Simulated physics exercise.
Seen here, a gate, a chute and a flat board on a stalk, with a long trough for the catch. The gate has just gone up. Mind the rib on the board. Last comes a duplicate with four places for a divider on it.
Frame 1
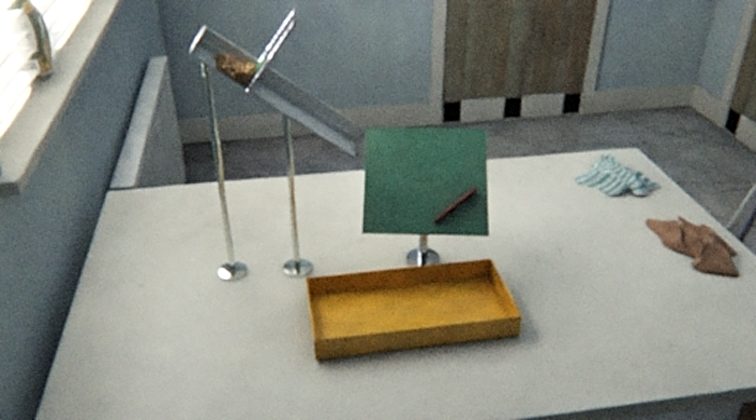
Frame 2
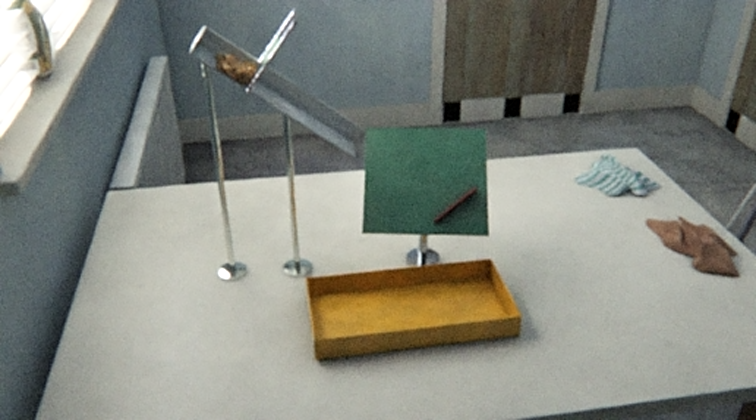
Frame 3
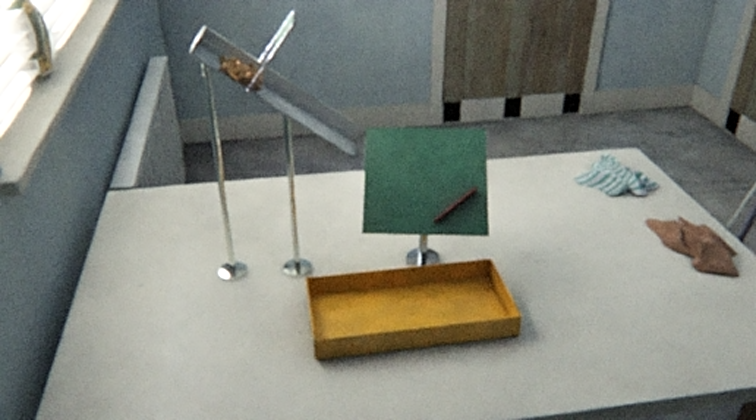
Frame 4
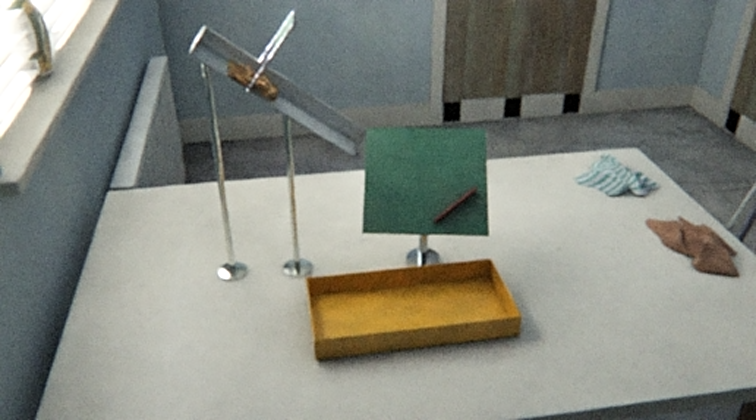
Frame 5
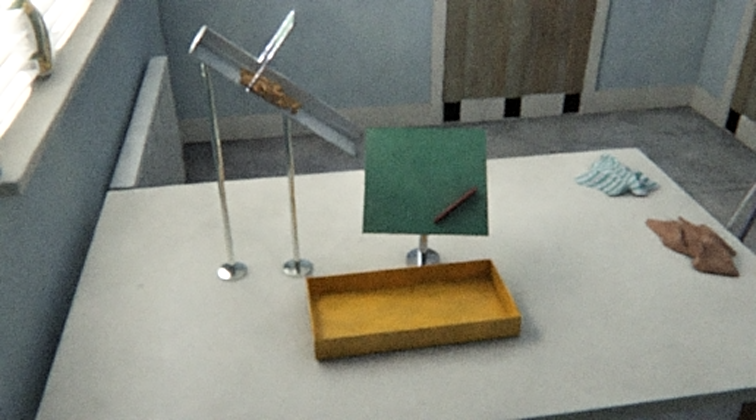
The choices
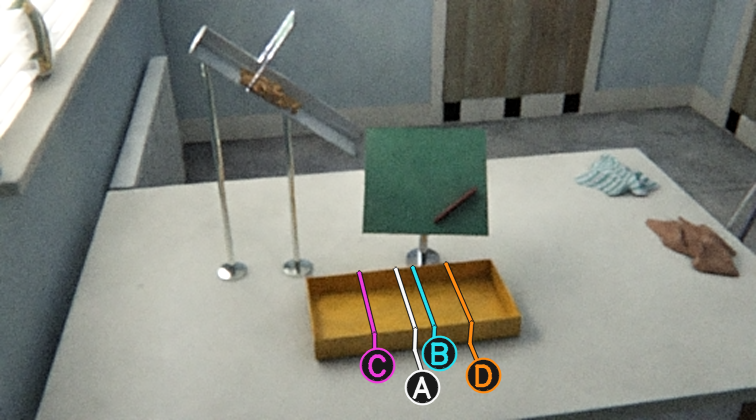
Small brown beads slide down a clear sloping chute above a green board and yellow trough.
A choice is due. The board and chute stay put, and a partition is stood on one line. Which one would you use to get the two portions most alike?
It is B.
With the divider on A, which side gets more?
Right.
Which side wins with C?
Right.
On the marked copy, line A crosses the front rim at (415, 328); line B crosses the front rim at (434, 326); line C crosses the front rim at (374, 333); line D crosses the front rim at (471, 322).
With A, of what is caught, about a quarter on the left of the divider, most on the right.
With B, of what is caught, about half on the left of the divider, about half on the right.
With C, of what is caught, a small part on the left of the divider, nearly all on the right.
With D, of what is caught, most on the left of the divider, a small part on the right.
